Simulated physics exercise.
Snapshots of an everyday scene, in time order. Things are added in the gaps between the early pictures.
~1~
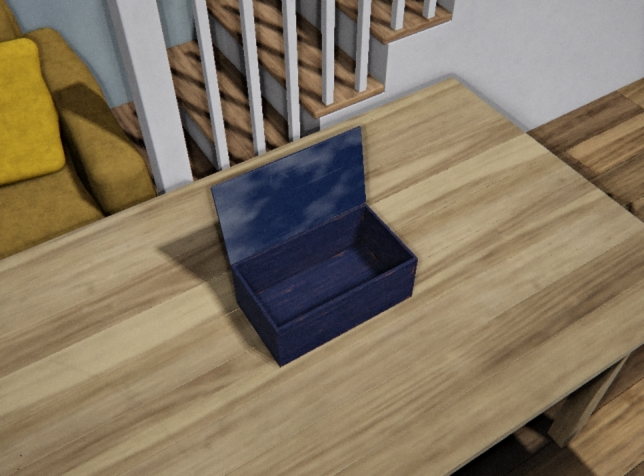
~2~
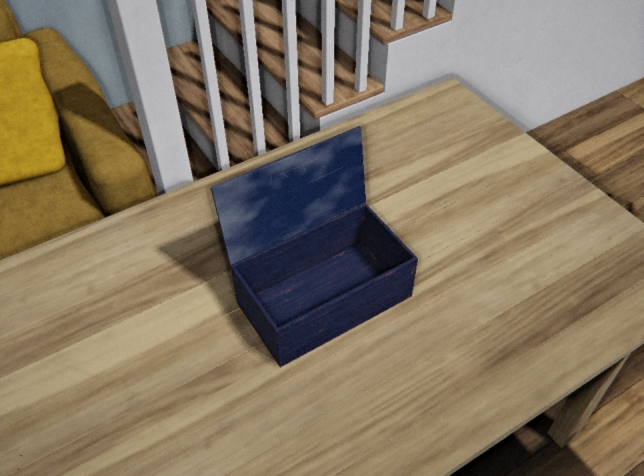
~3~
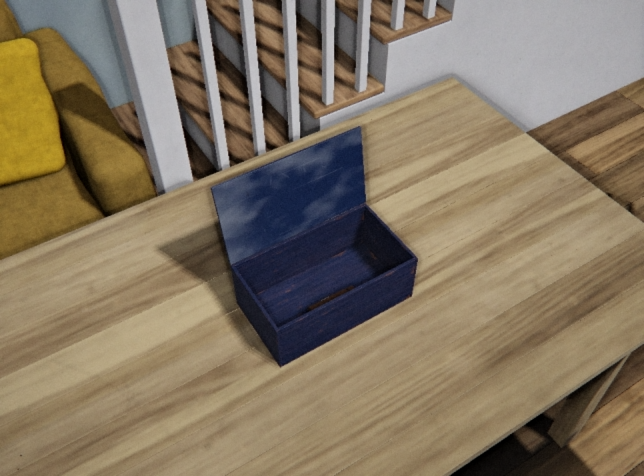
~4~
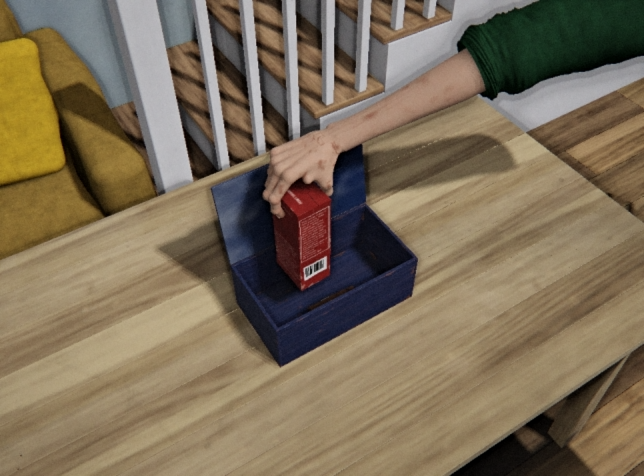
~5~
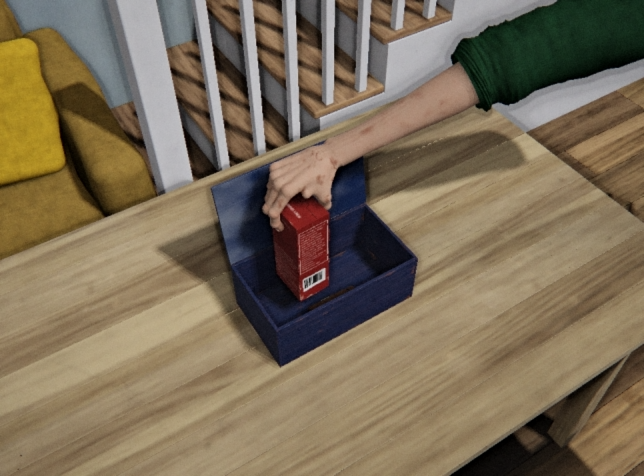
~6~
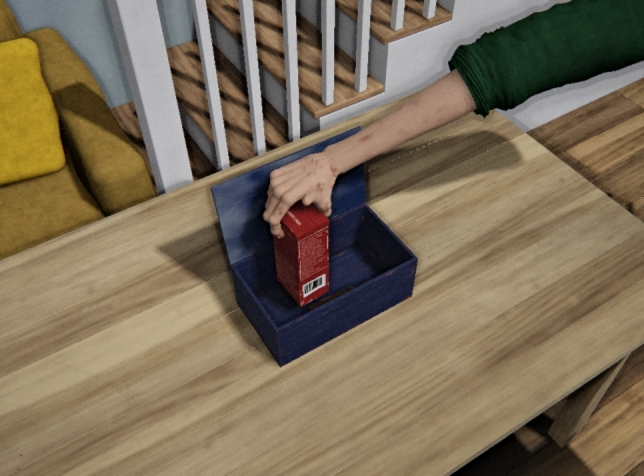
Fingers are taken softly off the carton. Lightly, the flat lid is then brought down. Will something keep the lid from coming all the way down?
Pretty clearly the lid won't lie closed.
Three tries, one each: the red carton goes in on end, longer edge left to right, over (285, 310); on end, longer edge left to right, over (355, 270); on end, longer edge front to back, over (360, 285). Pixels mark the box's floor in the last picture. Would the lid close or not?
Results in order: Lid up, lid up, lid up.
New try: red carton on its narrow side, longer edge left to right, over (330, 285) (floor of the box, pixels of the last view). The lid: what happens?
With this placement the lid lies closed.
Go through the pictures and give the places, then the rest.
The last thing is not in view yet, in the first picture.
The last thing is not in view yet, in the second picture.
The last thing is not in view yet, in the third picture.
On its way; red carton (302, 233), in the fourth picture.
On its way; red carton (301, 245), in the fifth picture.
Put in, still held; red carton (301, 252), in the sixth picture.
Then, 0.20 s on from there, red carton turned 4° from how it was put near (300, 261).
Then, 0.90 s on from there, lid starting down; red carton shifted a little near (298, 261).
Then, 1.10 s on from there, lid starting down; red carton shifted a little near (298, 261); brown shaker shifted a little.
In the end, lid 88° above the rim; moved from the start, red carton; brown shaker unmoved. At the end, from the last picture's camera, red carton near (298, 261).
